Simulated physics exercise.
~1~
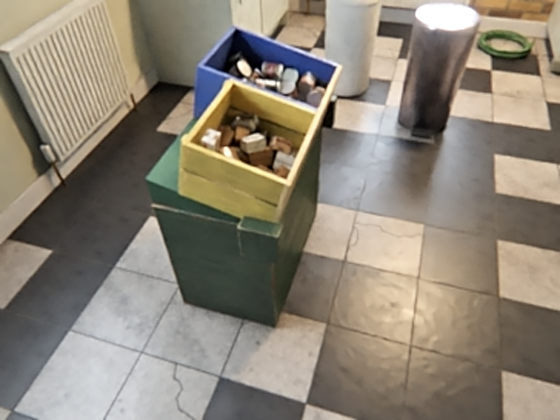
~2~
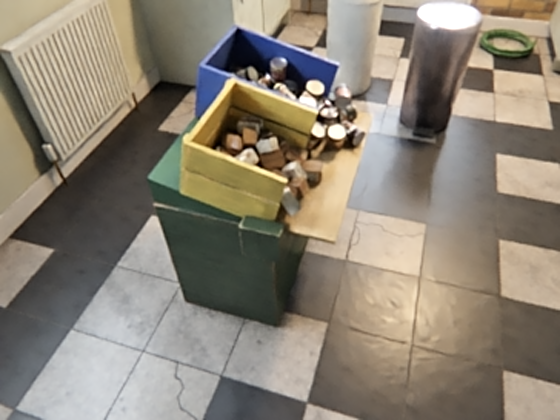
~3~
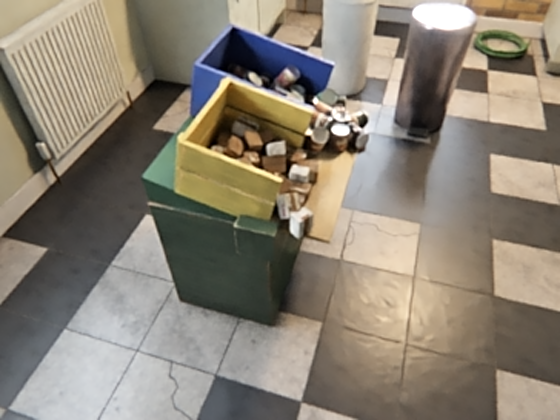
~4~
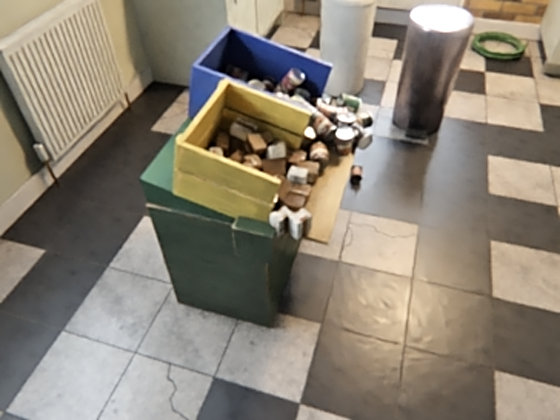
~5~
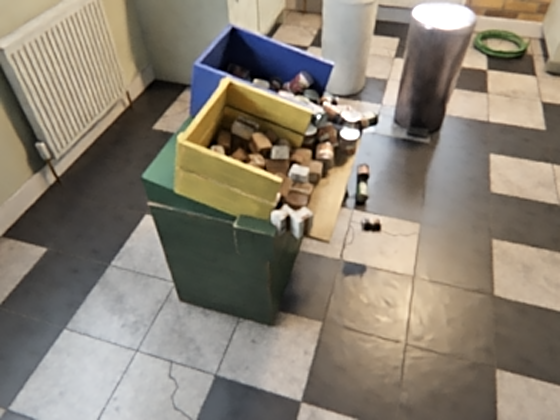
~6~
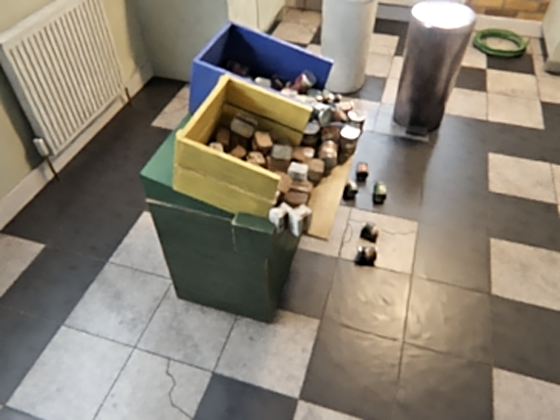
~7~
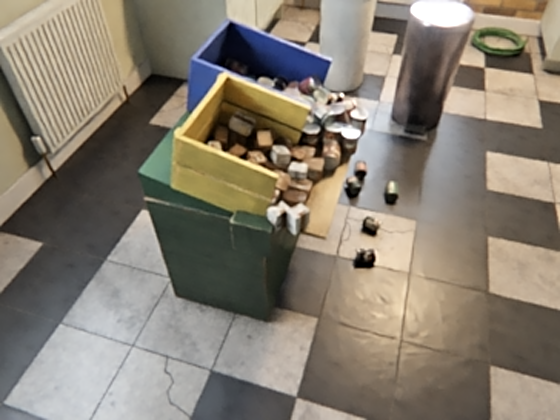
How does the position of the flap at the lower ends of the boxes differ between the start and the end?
At the start the flap leans up against the lower ends of the boxes, and by the end it has been lowered and lies on its side, with pieces heaped on it.
